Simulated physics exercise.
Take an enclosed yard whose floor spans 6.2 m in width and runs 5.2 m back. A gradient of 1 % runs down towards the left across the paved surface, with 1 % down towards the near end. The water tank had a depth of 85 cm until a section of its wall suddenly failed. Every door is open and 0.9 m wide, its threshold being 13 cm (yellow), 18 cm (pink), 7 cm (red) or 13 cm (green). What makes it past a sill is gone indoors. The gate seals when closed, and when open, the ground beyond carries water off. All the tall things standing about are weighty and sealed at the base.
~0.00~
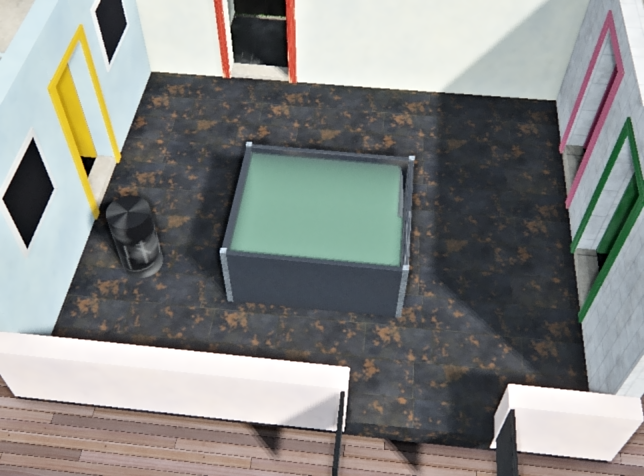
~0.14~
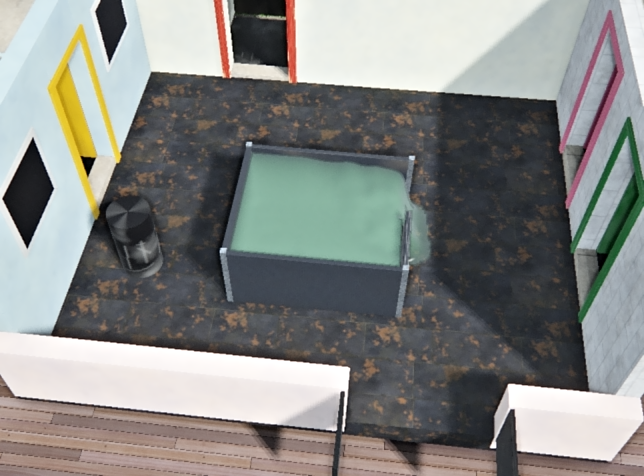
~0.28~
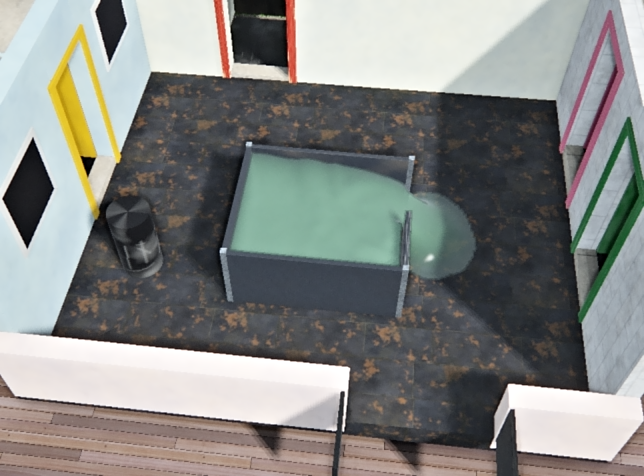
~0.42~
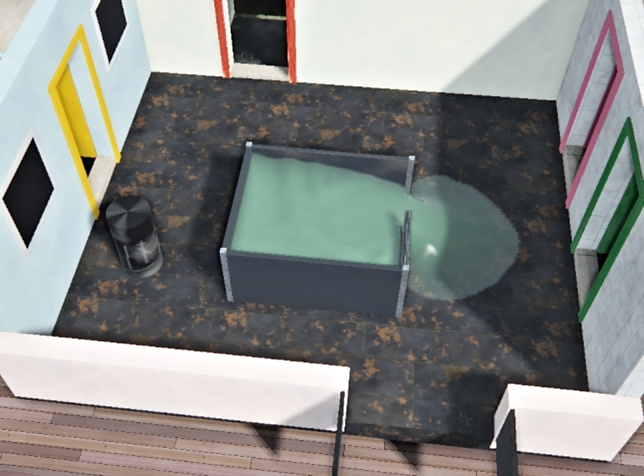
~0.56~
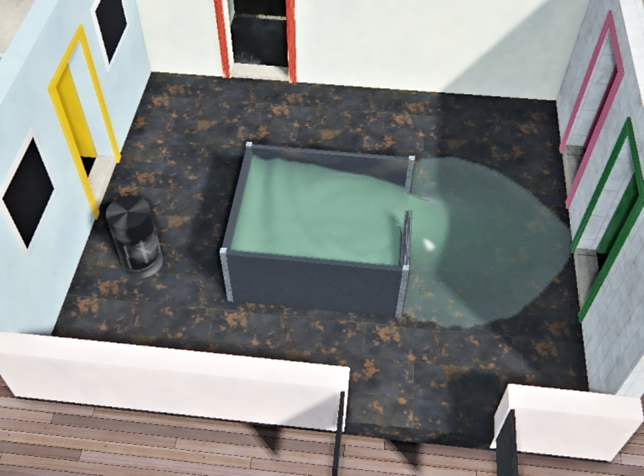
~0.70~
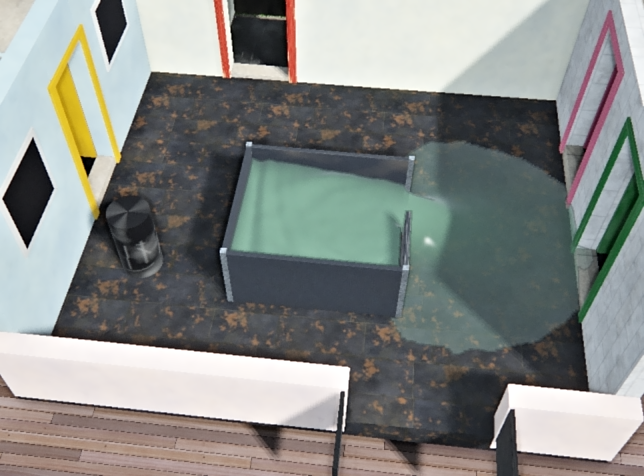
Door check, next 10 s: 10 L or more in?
The yellow door never breaches the limit, the pink door breaches the limit, the red door never breaches the limit, the green door breaches the limit.
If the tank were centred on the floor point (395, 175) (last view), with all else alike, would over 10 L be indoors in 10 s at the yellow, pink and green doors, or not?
Result - yellow door does not exceed it, pink door exceeds it, green door does not exceed it.
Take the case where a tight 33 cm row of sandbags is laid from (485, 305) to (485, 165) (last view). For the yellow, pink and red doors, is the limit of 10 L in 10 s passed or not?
Against that limit: Yellow under, pink below, red not over.
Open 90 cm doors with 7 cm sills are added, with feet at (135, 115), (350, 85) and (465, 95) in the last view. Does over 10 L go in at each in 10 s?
Door 1: Higher; door 2: Lower; door 3: Higher.
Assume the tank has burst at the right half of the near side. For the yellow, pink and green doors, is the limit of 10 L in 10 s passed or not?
Log - yellow: Threshold not reached, pink: Threshold not reached, green: Threshold not reached.
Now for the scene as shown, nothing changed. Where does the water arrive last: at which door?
The yellow one.
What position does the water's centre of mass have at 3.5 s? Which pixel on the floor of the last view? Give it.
The water is centred near (416, 230).
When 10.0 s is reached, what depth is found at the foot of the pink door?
The depth there is near 6.5 cm.
After 1.4 s water covers 30 % of the floor and is deepest (38 cm) near (415, 226); yellow door not reached, pink door 30 cm at the sill, 9 L in, red door not reached, green door 31 cm at the sill, 56 L in.
After 2.2 s water covers 30 % of the floor and is deepest (38 cm) near (557, 113); yellow door not reached, pink door 26 cm at the sill, 41 L in, red door not reached, green door 29 cm at the sill, 145 L in.
After 3.5 s water covers 60 % of the floor and is deepest (25 cm) near (592, 425); yellow door not reached, pink door 18 cm at the sill, 55 L in, red door 2 cm at the sill, 0 L in, green door 22 cm at the sill, 209 L in.
After 6.0 s water covers 95 % of the floor and is deepest (16 cm) near (558, 422); yellow door 10 cm at the sill, 0 L in, pink door 12 cm at the sill, 57 L in, red door 3 cm at the sill, 0 L in, green door 13 cm at the sill, 238 L in.
After 10.0 s water covers 100 % of the floor and is deepest (14 cm) near (39, 369); yellow door 9 cm at the sill, 0 L in, pink door 7 cm at the sill, 57 L in, red door 2 cm at the sill, 0 L in, green door 7 cm at the sill, 239 L in.
